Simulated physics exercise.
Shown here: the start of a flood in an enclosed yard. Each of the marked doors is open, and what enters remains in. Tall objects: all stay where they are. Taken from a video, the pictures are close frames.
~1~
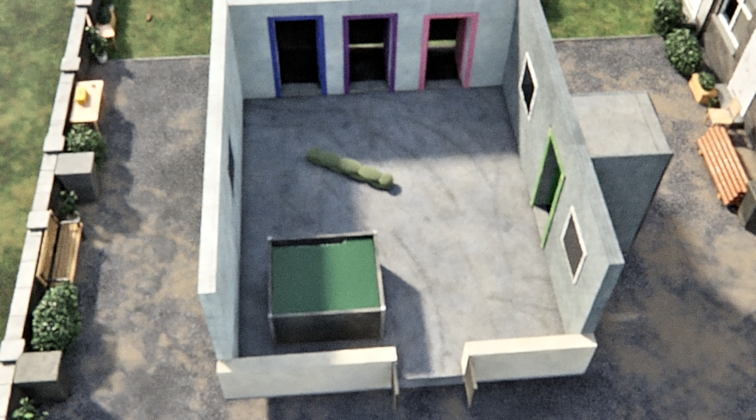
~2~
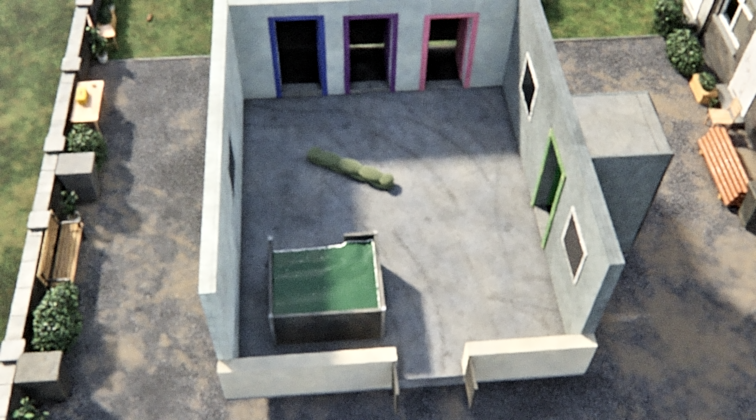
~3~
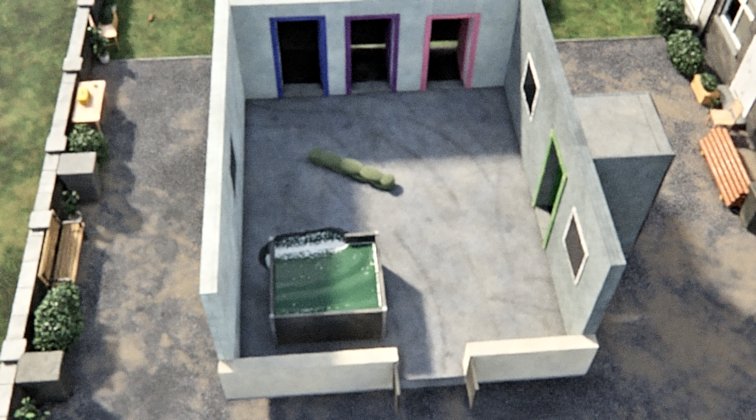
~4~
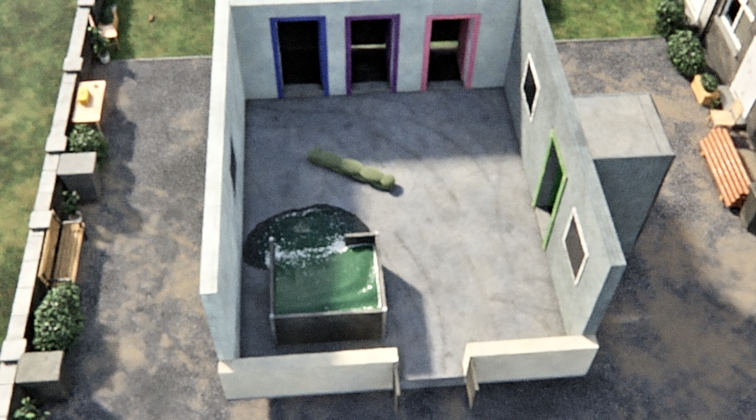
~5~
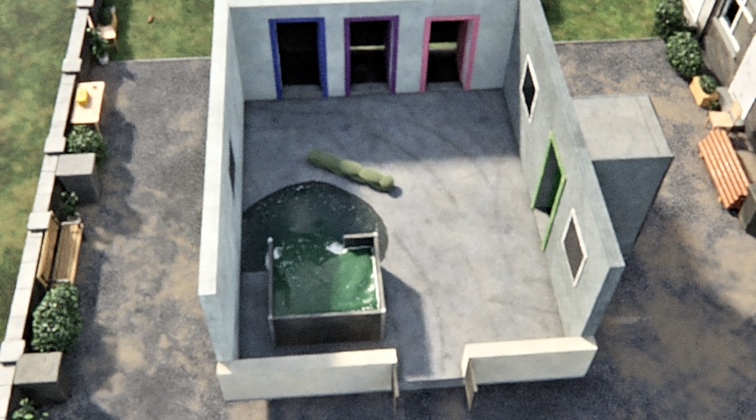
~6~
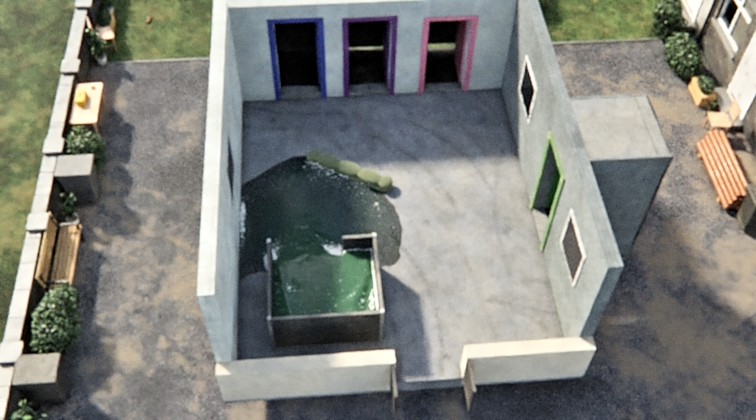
Dark green water pours from the far side of an open rectangular tank and spreads in a widening, rounded sheet across the grey floor of a walled yard, seen from high above. Blue, purple and pink doorways line the back wall, a green one stands at right, and a lumpy green hedge lies mid-floor. The water reaches the hedge while the camera stays still.
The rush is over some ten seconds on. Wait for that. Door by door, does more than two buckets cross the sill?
The pink door will most likely go past the limit. The blue door will most likely go past the limit. The purple door will most likely keep inside the limit. The green door will most likely keep inside the limit.
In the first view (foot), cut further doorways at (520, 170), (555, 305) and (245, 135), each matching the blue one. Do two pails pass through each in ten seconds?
In order: Falls short, falls short, exceeds it.
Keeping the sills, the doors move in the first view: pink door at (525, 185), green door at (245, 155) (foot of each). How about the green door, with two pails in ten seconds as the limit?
Note: Green one comes out above.
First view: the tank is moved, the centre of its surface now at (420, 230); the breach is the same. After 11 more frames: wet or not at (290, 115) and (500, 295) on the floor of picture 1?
The first spot is swamped, the second spared.
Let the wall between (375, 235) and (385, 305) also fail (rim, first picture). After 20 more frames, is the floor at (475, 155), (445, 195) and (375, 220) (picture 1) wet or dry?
The first spot is soaked, the second soaked and the third spared.
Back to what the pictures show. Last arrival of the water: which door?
It's the green one.
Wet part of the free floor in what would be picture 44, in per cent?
That works out at 80 %.
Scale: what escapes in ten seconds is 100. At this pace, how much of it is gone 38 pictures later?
I'd put it at 40 per cent.
A moment on, water covers 30 % of the floor; the pink door not reached, the blue door under two buckets in, the purple door not reached, the green door not reached.
Next, water covers 40 % of the floor; the pink door not reached, the blue door under two buckets in, the purple door not reached, the green door not reached.
Then, water covers 60 % of the floor; the pink door wet at the sill, nothing in, the blue door over two buckets in, the purple door wet at the sill, nothing in, the green door not reached.
Later, water covers 80 % of the floor; the pink door under two buckets in, the blue door over two buckets in, the purple door wet at the sill, nothing in, the green door wet at the sill, nothing in.
In the end, water covers 95 % of the floor; the pink door over two buckets in, the blue door over two buckets in, the purple door wet at the sill, nothing in, the green door wet at the sill, nothing in.
